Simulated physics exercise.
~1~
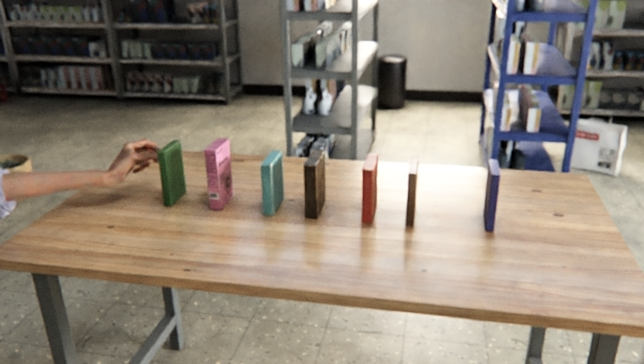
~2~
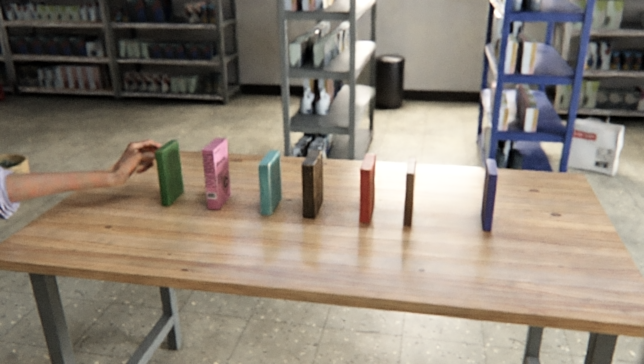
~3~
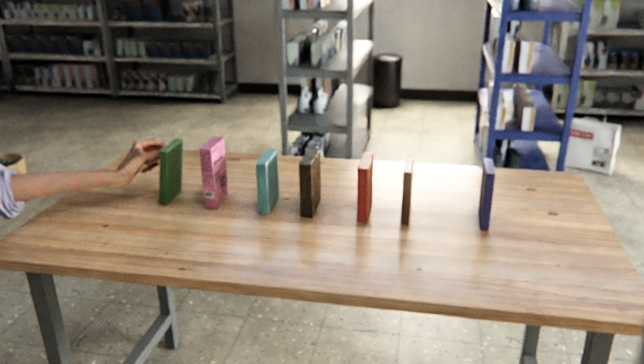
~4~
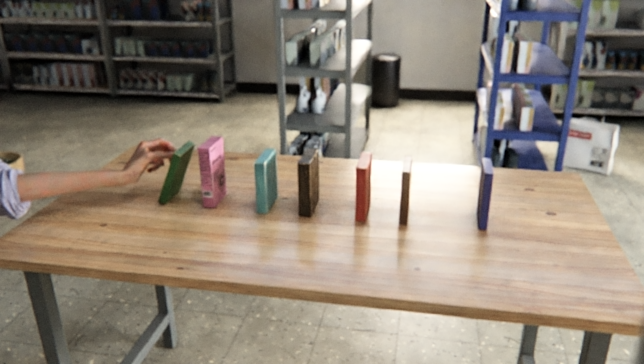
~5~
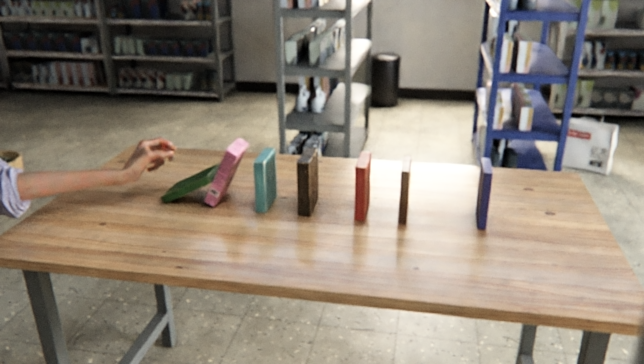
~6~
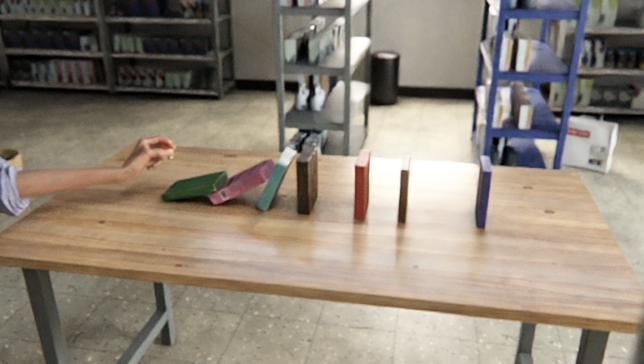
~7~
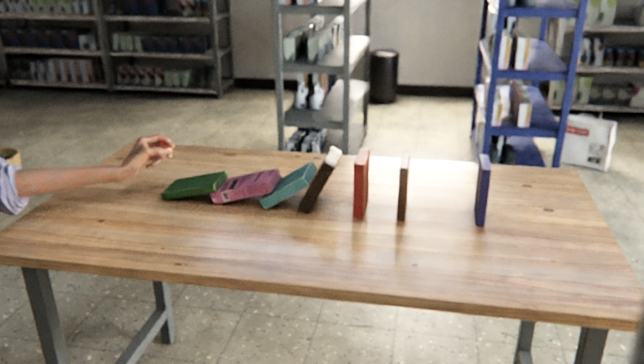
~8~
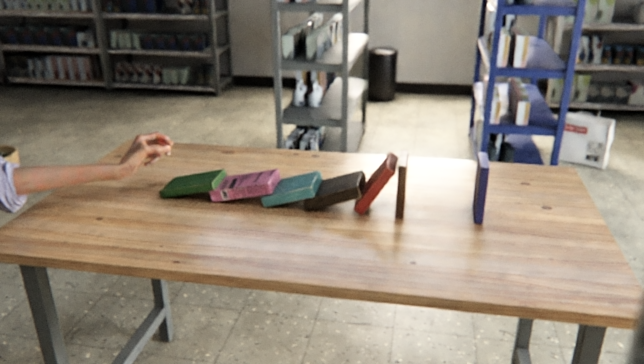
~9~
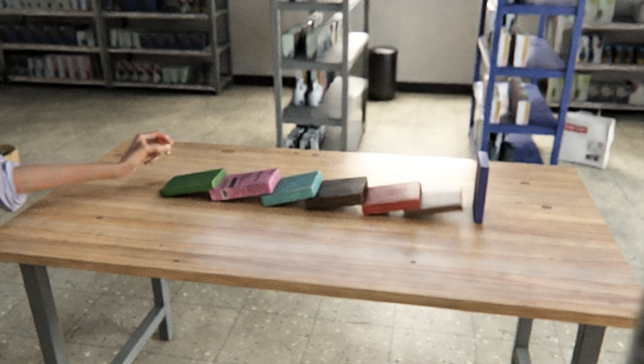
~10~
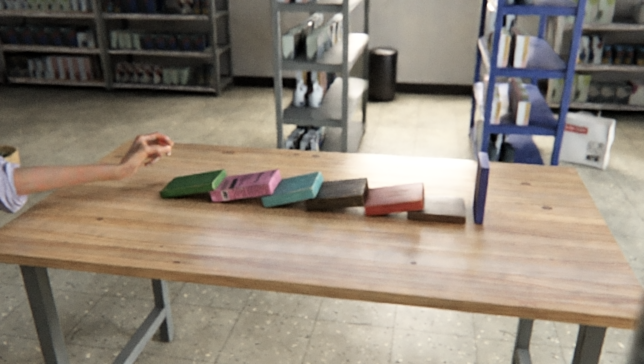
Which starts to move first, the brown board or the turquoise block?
The turquoise block starts to move first. The brown board is still upright when the turquoise block tips, and it goes down only later.
At first, seven book-like blocks stand upright in a spaced row on a wooden table, and a hand reaches in from the left beside the green one. The fingers tip the green block to the right until it drops against the pink one. The pink block falls into the turquoise block, which topples toward the black one. The black block knocks over the red one, and the thin brown one goes down after it. In the end, six lie in an overlapping line, while the blue block still stands at the right and the hand hovers at the left.
